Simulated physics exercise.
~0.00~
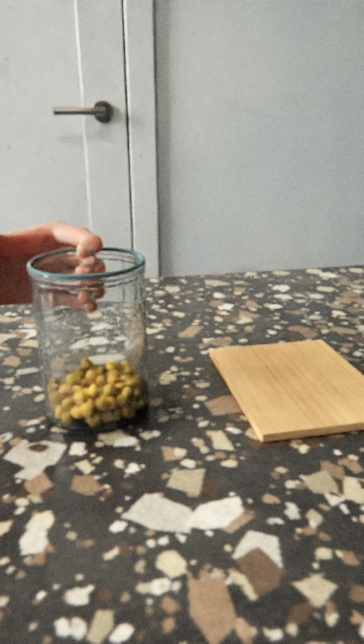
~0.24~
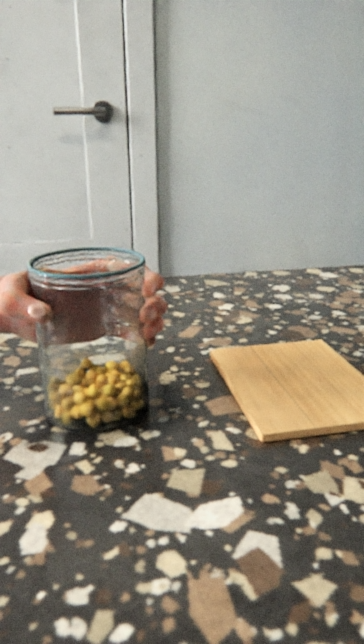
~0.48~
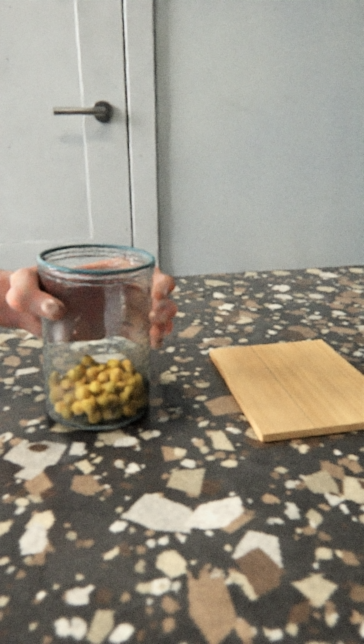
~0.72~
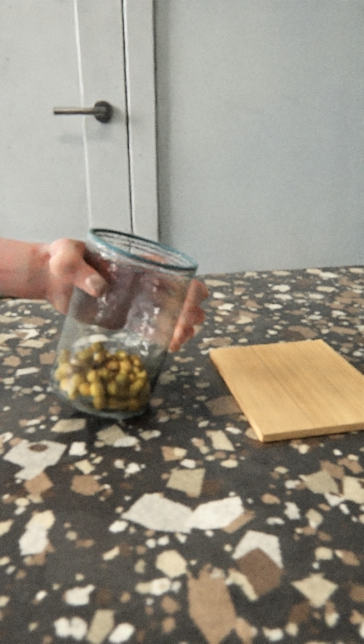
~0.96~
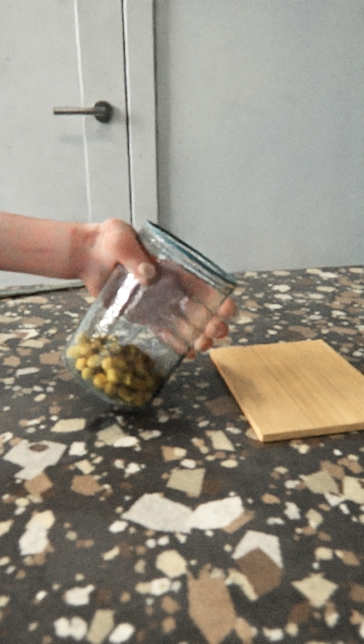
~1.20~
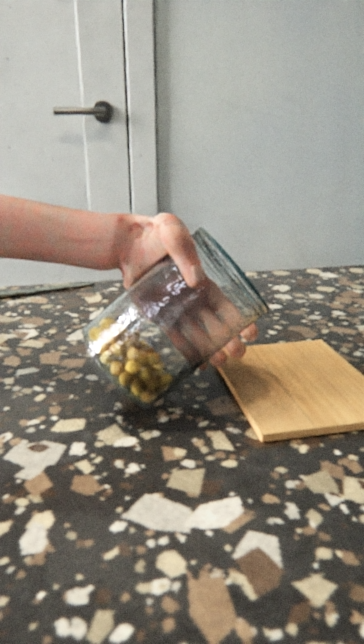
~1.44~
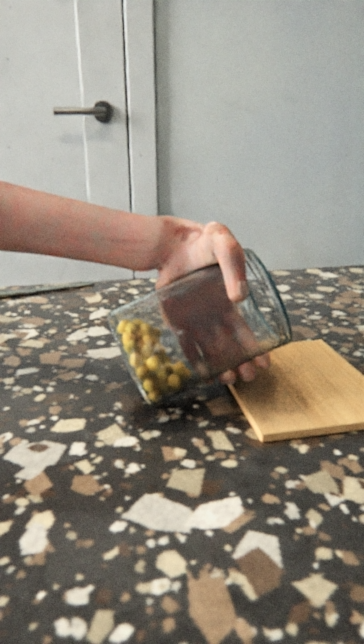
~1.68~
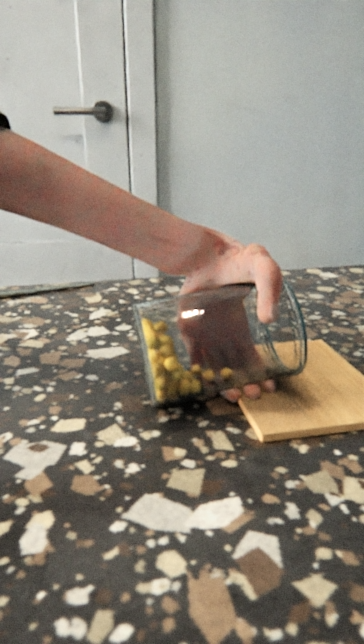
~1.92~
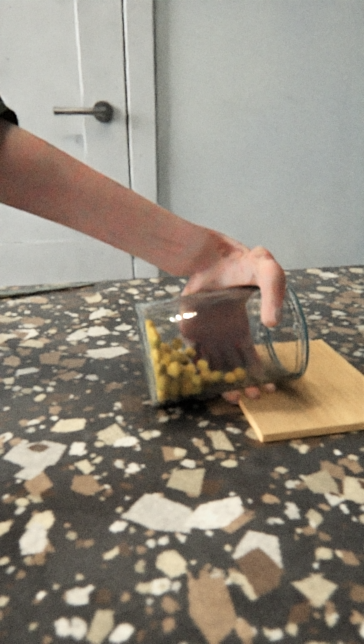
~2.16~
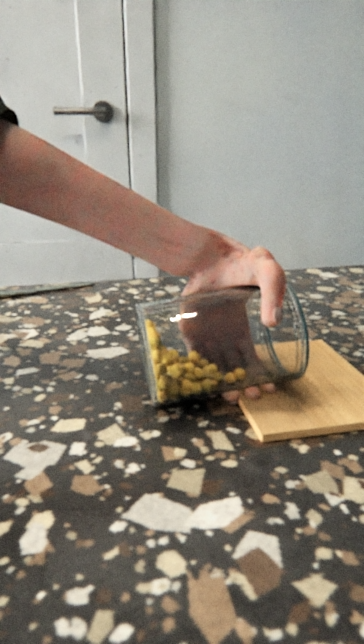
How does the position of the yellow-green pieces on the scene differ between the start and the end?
At the start they sit toward the left, in the bottom of the upright jar. By the end they are farther right and slightly higher in view, lying along the side of the tipped jar close to the wooden block.
